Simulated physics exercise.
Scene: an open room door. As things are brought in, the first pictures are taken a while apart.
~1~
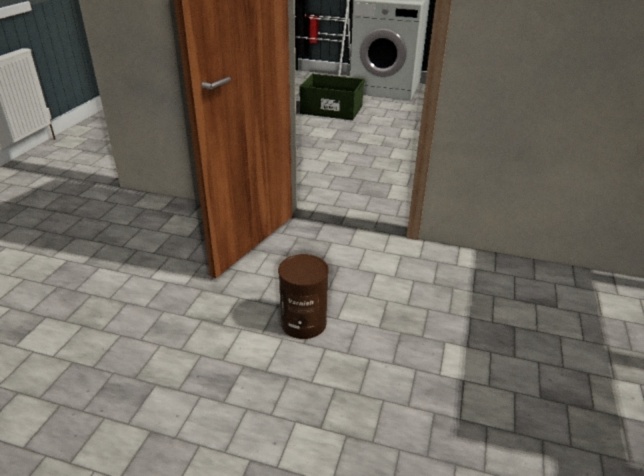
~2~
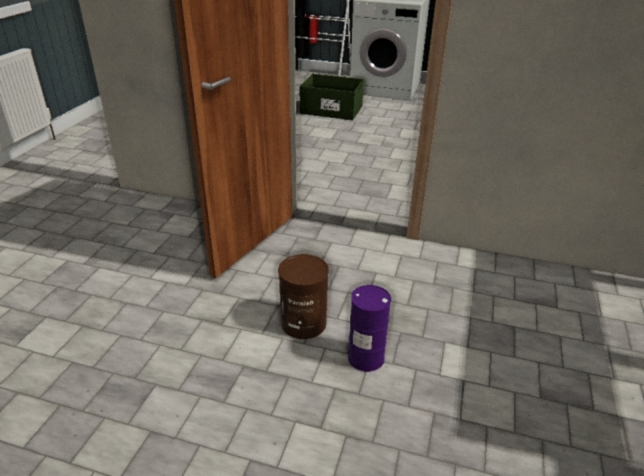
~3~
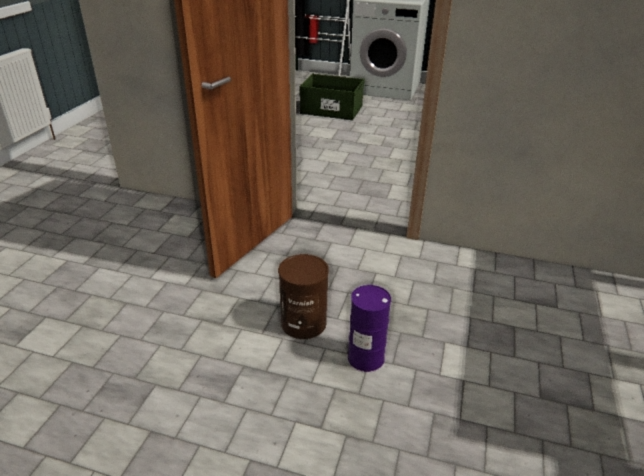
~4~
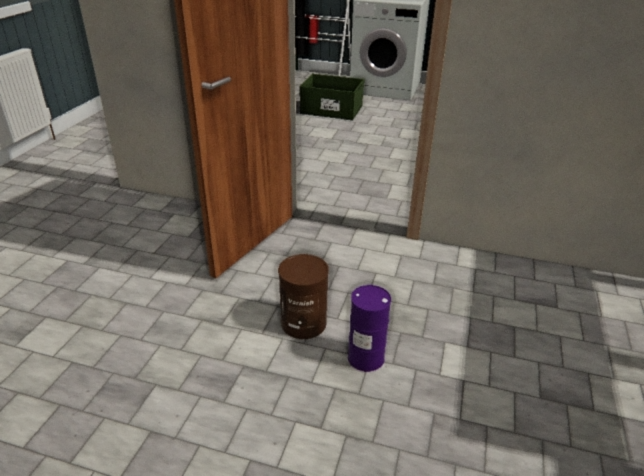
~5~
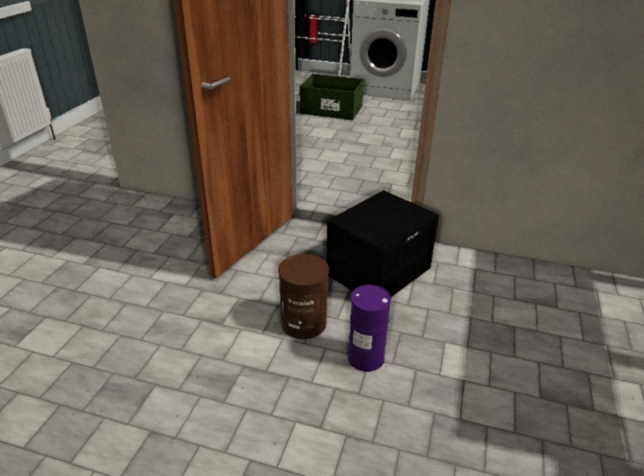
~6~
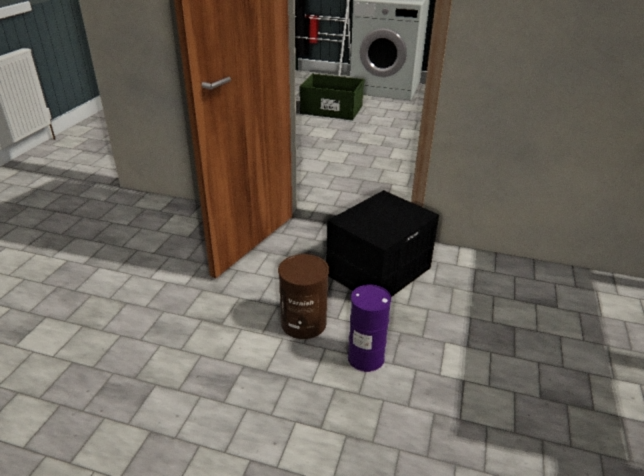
A room door stands open as a purple canister, then a black chest, join a brown pail.
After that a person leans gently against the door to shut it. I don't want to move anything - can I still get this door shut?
No, so the door never meets the frame after all.
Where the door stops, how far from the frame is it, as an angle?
It stays open at around 55°.
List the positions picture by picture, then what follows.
Door wide open and still, in the first frame.
Door wide open and still; purple canister (369, 329); brown pail (304, 297), in the second frame.
Door wide open and still; purple canister (369, 329); brown pail (304, 297), in the third frame.
Door wide open and still; purple canister (369, 329); brown pail (304, 297), in the fourth frame.
Door wide open and still; purple canister (369, 329); brown pail (304, 297), in the fifth frame.
Door wide open and still; black chest (381, 246); purple canister (369, 329), in the sixth frame.
Then, 0.60 s on from there, door at 93°.
Then, 1.00 s on from there, door at 76°.
Then, 1.40 s on from there, door at 58°.
In the end, door at 53°; all 3 unmoved. At the end, from the last picture's camera, black chest near (382, 245).
